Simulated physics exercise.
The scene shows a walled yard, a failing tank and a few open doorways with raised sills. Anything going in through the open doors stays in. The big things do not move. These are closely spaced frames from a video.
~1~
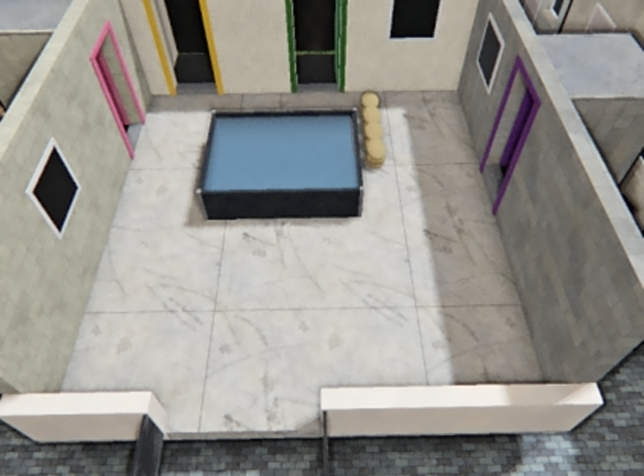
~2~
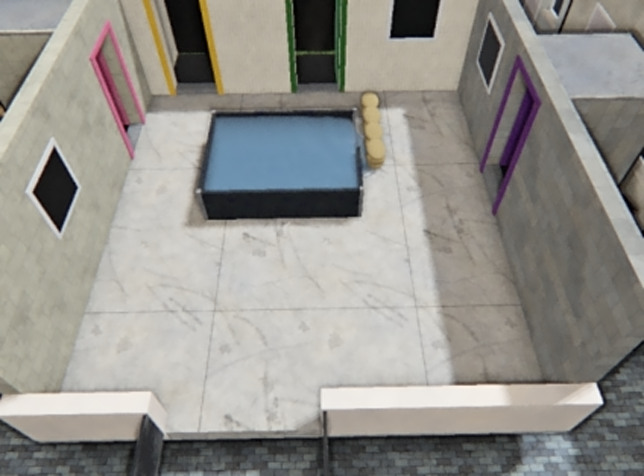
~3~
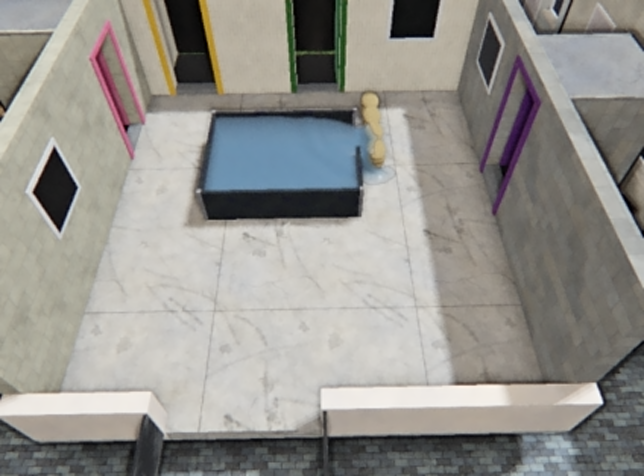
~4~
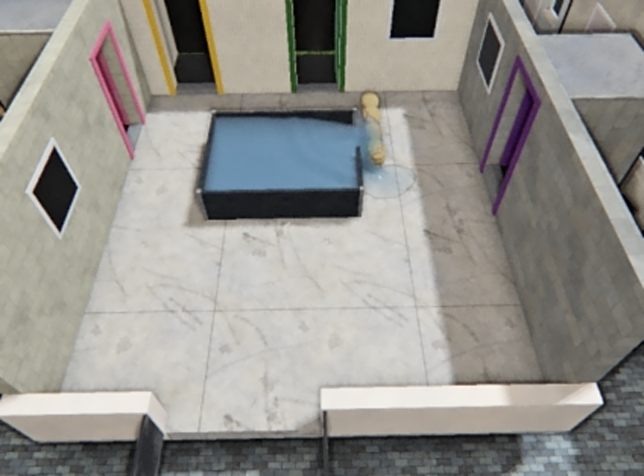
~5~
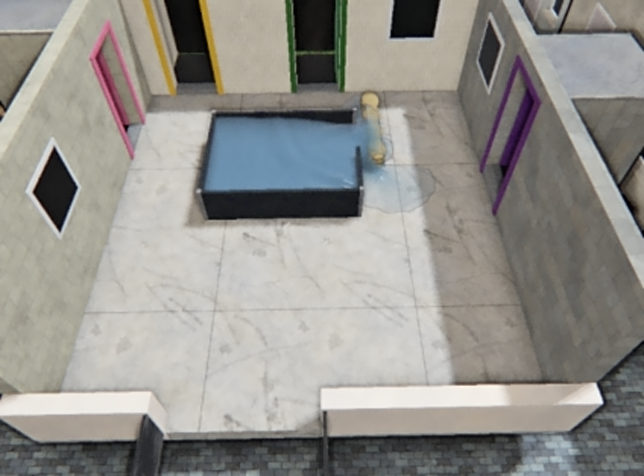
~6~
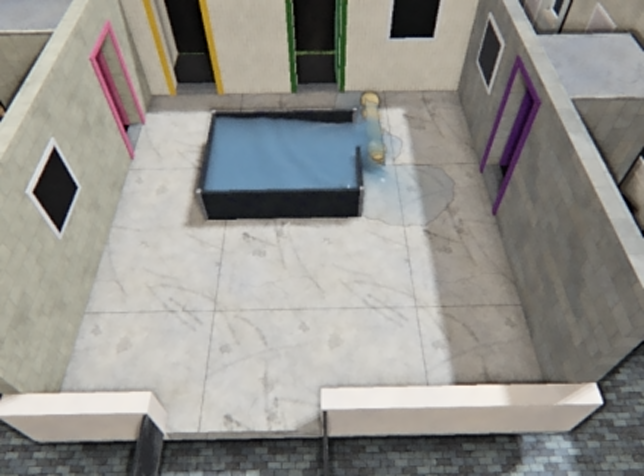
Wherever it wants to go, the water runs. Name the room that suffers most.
Green.
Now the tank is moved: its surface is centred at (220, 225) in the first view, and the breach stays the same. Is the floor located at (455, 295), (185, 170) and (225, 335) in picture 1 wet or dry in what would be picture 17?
In the order given: Wetted, not reached and not reached.
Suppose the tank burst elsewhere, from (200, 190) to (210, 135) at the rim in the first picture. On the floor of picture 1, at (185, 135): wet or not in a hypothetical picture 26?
The point is soaked.
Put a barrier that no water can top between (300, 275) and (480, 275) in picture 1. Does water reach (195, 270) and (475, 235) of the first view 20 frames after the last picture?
Going in order, the first is spared and the second is swamped.
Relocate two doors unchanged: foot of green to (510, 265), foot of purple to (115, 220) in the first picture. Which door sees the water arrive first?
The door marked green.
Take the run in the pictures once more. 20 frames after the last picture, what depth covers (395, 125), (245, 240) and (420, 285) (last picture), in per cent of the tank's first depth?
Respectively 2, 0 and 4 per cent.
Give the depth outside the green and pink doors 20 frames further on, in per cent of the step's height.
Roughly 220 and 0 %.
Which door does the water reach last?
It's the pink door.
A moment on, water covers 25 % of the floor; yellow door not reached, pink door not reached, green door a trickle in, purple door wet at the sill, nothing in.
Next, water covers 35 % of the floor; yellow door not reached, pink door not reached, green door some in, purple door wet at the sill, nothing in.
Then, water covers 45 % of the floor; yellow door wet at the sill, nothing in, pink door not reached, green door a lot in, purple door wet at the sill, nothing in.
Later, water covers 60 % of the floor; yellow door wet at the sill, nothing in, pink door wet at the sill, nothing in, green door a lot in, purple door wet at the sill, nothing in.
In the end, water covers 90 % of the floor; yellow door wet at the sill, nothing in, pink door wet at the sill, nothing in, green door a lot in, purple door wet at the sill, nothing in; the green door has let in the most.
